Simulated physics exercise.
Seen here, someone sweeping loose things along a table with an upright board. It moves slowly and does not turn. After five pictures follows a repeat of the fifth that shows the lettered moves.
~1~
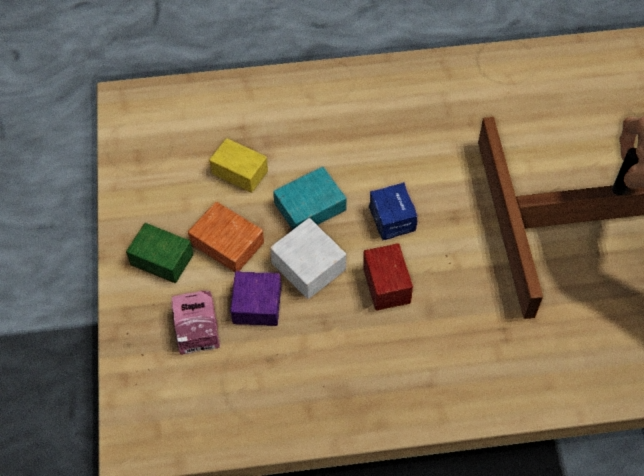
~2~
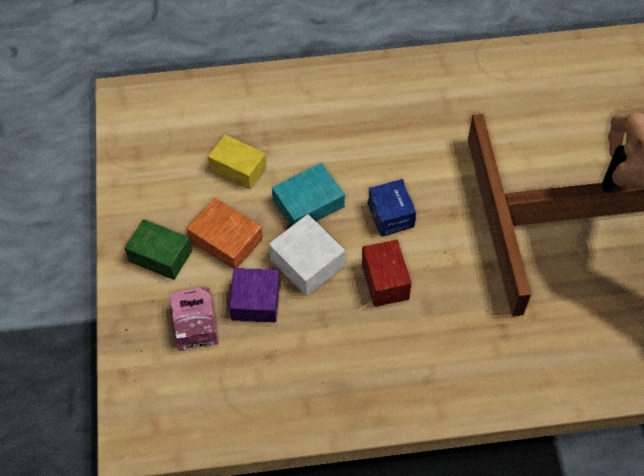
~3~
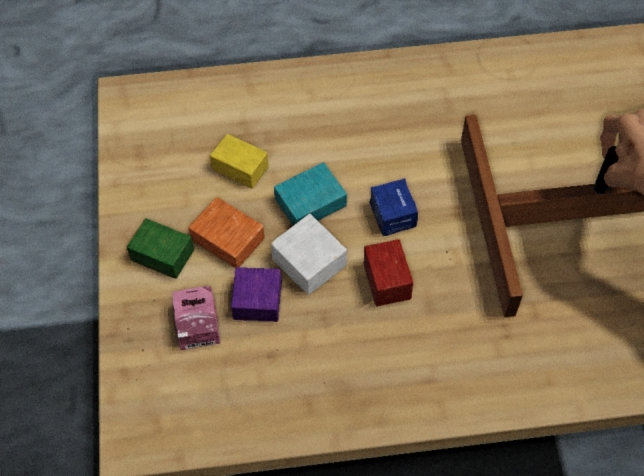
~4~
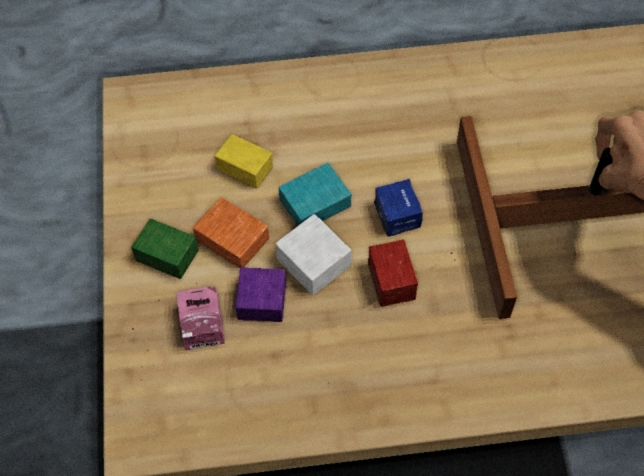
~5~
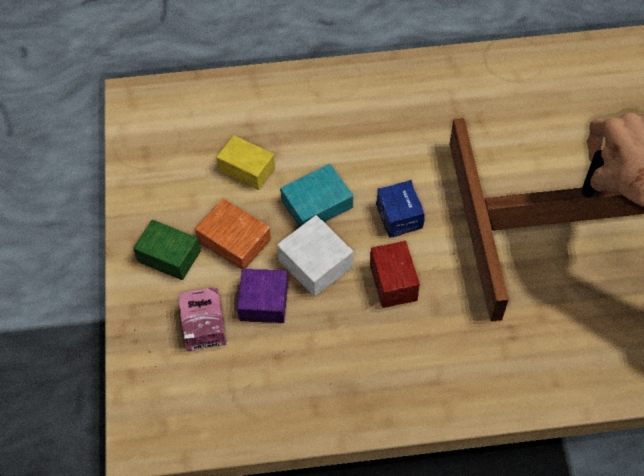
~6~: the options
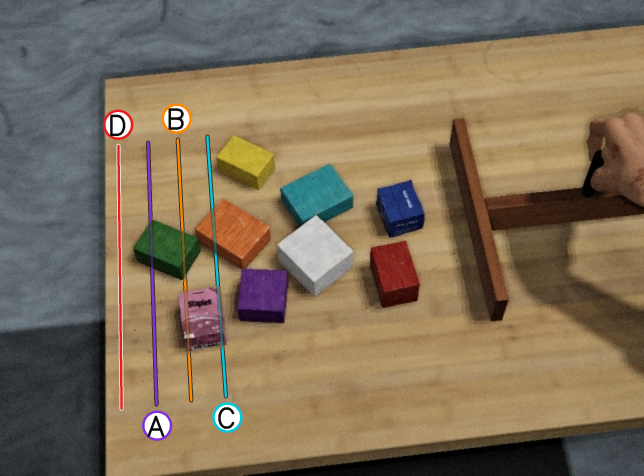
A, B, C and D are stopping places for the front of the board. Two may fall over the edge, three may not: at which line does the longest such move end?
B is the last line within the limit.
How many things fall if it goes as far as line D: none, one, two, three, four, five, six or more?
In all, six or more.
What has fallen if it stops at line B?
The green block goes over.
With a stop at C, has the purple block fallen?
No.
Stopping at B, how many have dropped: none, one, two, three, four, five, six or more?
By then, one.
On the marked copy, A at (152, 263); B at (184, 260); C at (216, 256); D at (120, 267).
Following B. Soon after the start, board (373, 216); purple block (258, 299); red block (355, 278).
Later, board (265, 227); green block (143, 259); pink box (151, 357).
In the end, board (184, 236); green block over the edge; orange block (115, 222); one fallen.
As for the rest, A drops four; C is within the limit but short; D drops seven.
